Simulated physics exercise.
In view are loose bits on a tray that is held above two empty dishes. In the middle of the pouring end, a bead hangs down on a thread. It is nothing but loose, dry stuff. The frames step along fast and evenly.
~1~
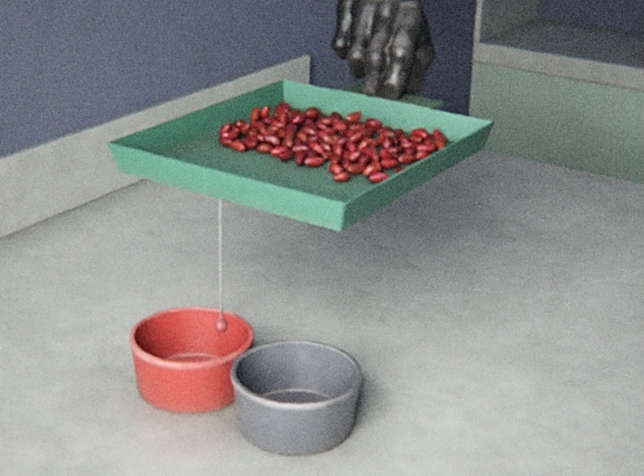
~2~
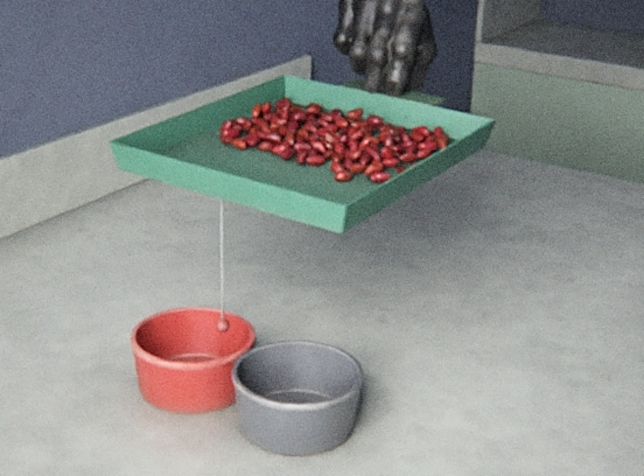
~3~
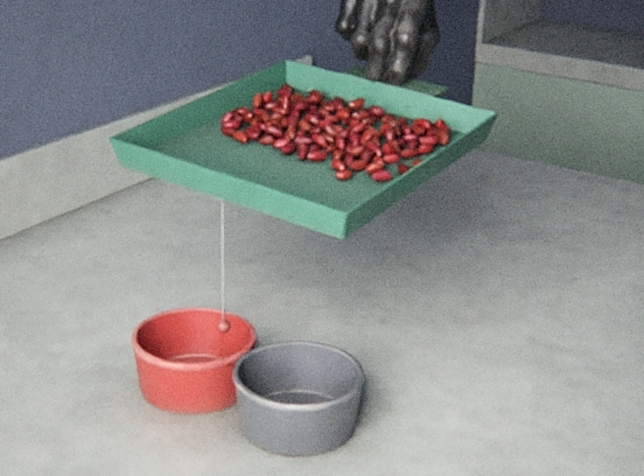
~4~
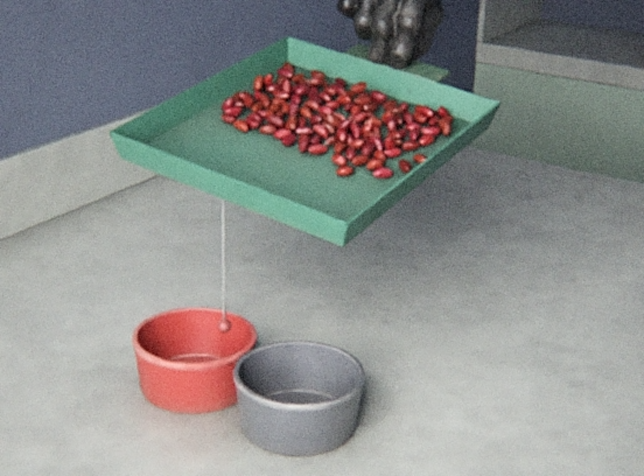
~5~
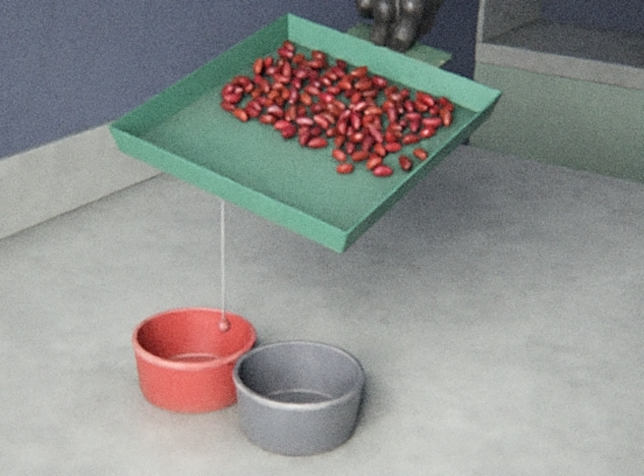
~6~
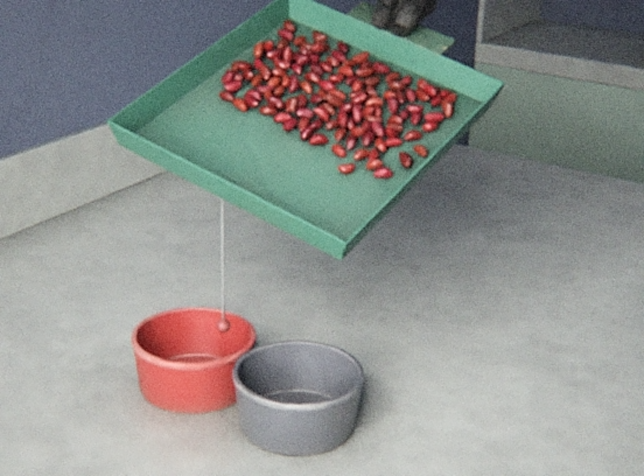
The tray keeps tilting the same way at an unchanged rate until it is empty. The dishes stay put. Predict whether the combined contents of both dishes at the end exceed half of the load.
The dishes will gather the main share.
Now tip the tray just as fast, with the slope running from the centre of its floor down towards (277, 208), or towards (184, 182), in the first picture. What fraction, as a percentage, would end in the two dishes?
60 %, give or take, and then 20 %.
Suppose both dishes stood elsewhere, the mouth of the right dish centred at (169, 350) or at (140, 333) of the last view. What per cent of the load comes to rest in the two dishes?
It would be roughly 0 per cent, followed by roughly 0 per cent.
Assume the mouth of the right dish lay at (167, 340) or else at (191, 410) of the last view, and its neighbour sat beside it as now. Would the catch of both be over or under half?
First try: Lower than half; second try: Lower than half.
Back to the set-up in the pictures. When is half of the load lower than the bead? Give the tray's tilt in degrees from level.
Near 90 degrees.
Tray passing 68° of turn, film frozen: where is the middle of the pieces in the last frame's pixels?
Centre estimate: (333, 235).
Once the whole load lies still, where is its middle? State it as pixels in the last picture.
The centre comes to rest close to (315, 417).
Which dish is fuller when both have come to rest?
That would be the right of the two, then.
Soon after the last picture, tray tipped steeply; most on the tray; a stray few in the right dish; a stray few outside both; a small part in the air.
A little later, tray tipped past a quarter turn; a small part on the tray; about half in the right dish; about a quarter outside both; a small part in the air.
Later still, tray tipped past a quarter turn; about two thirds in the right dish; about a quarter outside both.
At rest, tray tipped past a quarter turn; about two thirds in the right dish; none in the left dish; about a quarter outside both.
